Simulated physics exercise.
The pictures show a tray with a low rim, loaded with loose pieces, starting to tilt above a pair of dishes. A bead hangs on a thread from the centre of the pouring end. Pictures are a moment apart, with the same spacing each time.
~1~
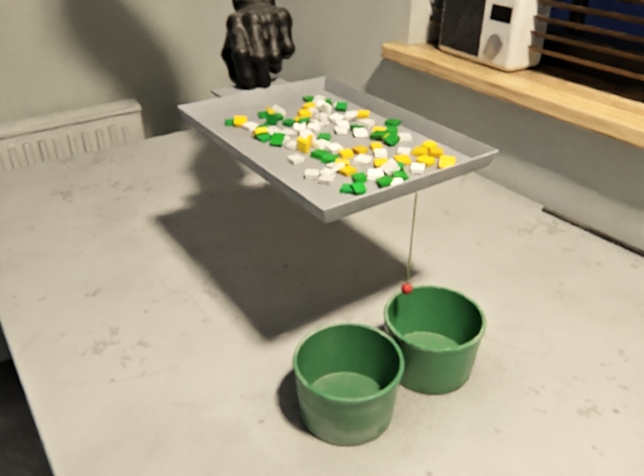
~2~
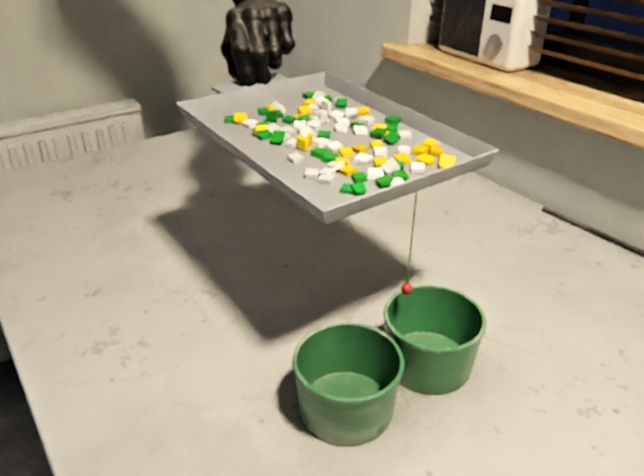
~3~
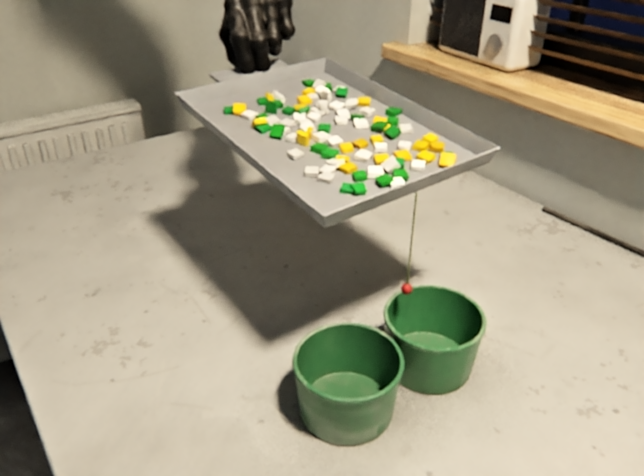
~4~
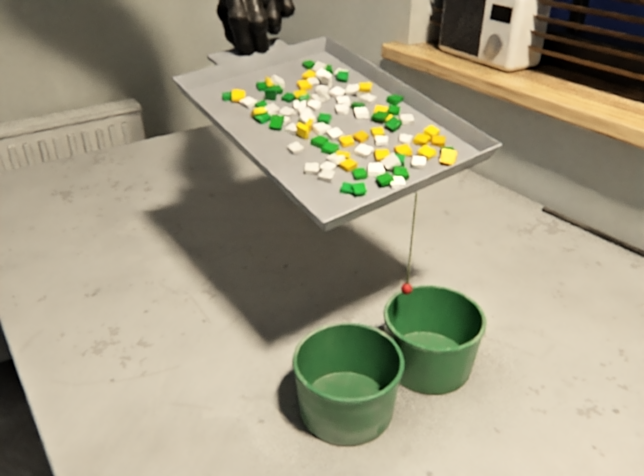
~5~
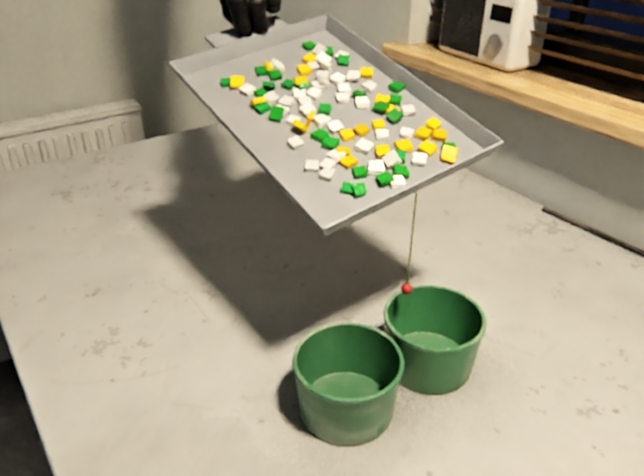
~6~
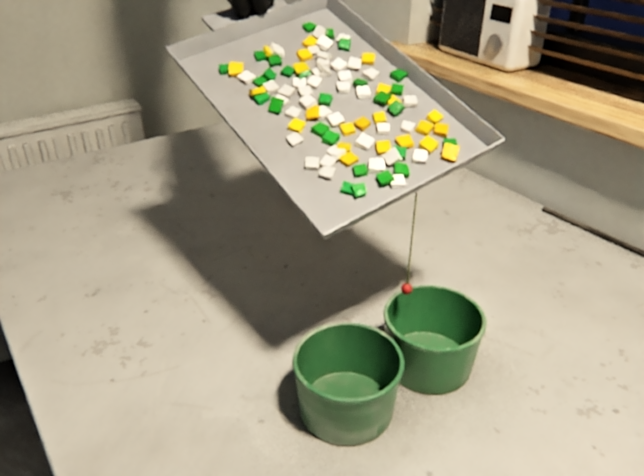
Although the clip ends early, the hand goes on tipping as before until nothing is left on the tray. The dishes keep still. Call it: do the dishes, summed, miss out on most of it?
No, most of it lands in them.
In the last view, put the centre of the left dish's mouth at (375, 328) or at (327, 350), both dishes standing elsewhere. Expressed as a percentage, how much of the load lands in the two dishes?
Around 50 and then 90 per cent.
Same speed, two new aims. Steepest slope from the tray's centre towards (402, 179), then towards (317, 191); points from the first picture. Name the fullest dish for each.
Number one favours the right of the two; number two favours the left of the two.
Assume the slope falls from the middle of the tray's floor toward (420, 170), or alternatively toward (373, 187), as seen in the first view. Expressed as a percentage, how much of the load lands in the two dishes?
About 30 %, then 90 %.
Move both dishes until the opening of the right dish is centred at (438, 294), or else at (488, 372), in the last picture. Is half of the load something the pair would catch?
At place one the bulk; at place two the minor share.
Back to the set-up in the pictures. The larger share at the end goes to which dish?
So the winner turns out to be the left-side one.
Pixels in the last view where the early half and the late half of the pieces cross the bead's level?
First near (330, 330), later near (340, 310).
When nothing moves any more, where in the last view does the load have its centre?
Around (341, 394).
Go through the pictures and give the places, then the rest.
Corners of the pouring end (325, 205) and (490, 150), level; middle of the load (324, 137), mosaic tiles; left dish (381, 413); right dish (467, 363); bead on its thread (407, 289), in the first picture.
Corners of the pouring end (326, 206) and (490, 149), level; middle of the load (324, 135), in the second picture.
Corners of the pouring end (326, 210) and (491, 146), tipped barely, lowest at the left corner; middle of the load (324, 129), in the third picture.
Corners of the pouring end (326, 216) and (493, 143), tipped a little, lowest at the left corner; middle of the load (324, 119), in the fourth picture.
Corners of the pouring end (326, 221) and (494, 140), tipped clearly, lowest at the left corner; middle of the load (325, 109), in the fifth picture.
Corners of the pouring end (326, 226) and (496, 137), tipped clearly, lowest at the left corner; middle of the load (325, 100); left dish (381, 413); right dish (467, 363), in the sixth picture.
Just after the last frame, tray tipped steeply; the larger part on the tray; roughly a quarter in the air.
A moment on, tray tipped past a quarter turn; the larger part in the left dish; just a few in the right dish; about a tenth outside both; just a few in the air.
Further on, tray tipped past a quarter turn; the larger part in the left dish; just a few in the right dish; roughly a quarter outside both.
When it is over, tray tipped past a quarter turn; the larger part in the left dish; just a few in the right dish; roughly a quarter outside both.
